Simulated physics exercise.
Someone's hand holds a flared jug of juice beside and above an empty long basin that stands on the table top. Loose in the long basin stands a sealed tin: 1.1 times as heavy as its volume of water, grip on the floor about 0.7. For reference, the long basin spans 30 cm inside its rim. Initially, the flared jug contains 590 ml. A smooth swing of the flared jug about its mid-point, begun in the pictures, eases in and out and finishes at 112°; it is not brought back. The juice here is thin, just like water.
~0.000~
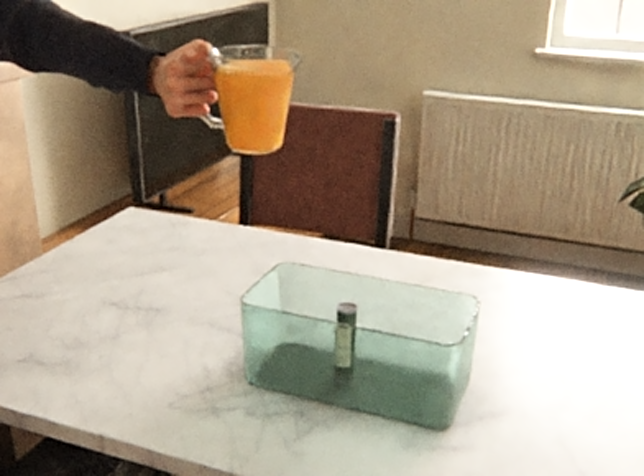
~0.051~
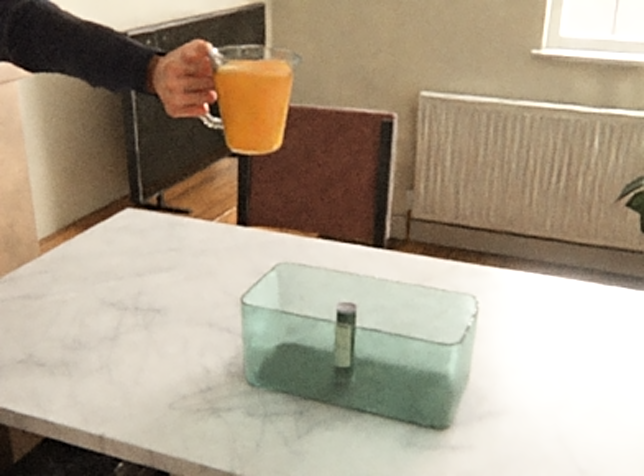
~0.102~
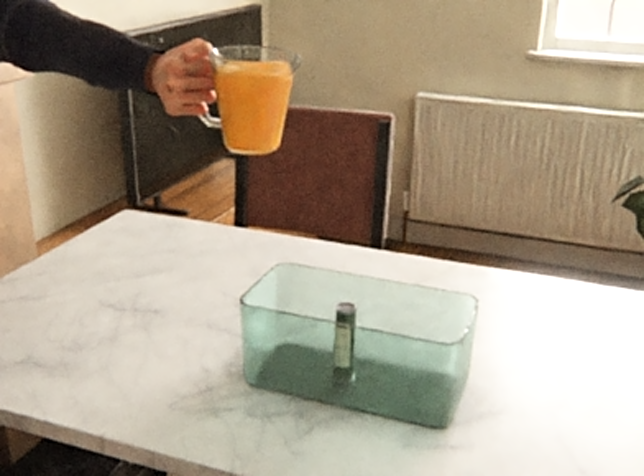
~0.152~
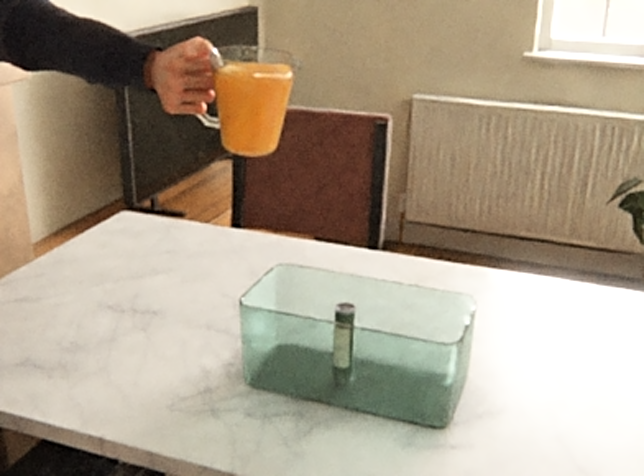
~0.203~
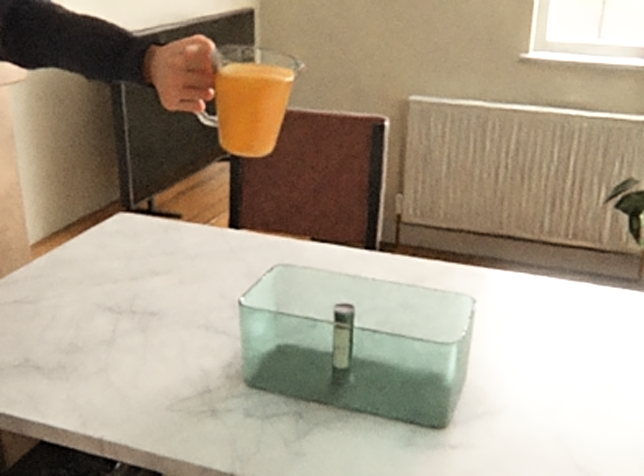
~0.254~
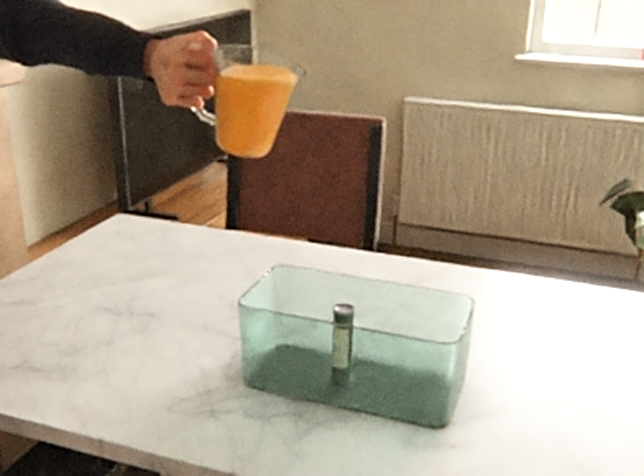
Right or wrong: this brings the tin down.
Wrong, the tin stays up.
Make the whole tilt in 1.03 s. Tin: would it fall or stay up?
Outcome - the tin remains standing.
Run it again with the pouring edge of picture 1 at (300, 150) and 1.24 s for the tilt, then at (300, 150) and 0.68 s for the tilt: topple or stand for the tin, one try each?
First it tips over; then it tips over.
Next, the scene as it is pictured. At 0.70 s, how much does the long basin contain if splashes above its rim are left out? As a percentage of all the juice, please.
At that time the basin holds about 3 per cent of the liquid.
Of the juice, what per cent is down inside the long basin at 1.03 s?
The fraction sits near 54 in a hundred.
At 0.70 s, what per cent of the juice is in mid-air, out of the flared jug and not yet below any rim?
At that moment, about 24 percent.
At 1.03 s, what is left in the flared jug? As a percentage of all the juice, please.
Near 14 in a hundred.
After 0.70 s the tilt is 67° and 73 per cent is still to pour; the tin stands where it began.
After 1.03 s the tilt is 104° and 15 per cent is still to pour; the tin stands where it began.
After 1.37 s the tilt is 112° and 0 per cent is still to pour; the tin stands where it began.
After 1.74 s the tilt is 112° and 0 per cent is still to pour; the tin stands where it began.
In the end the tin stands where it began.
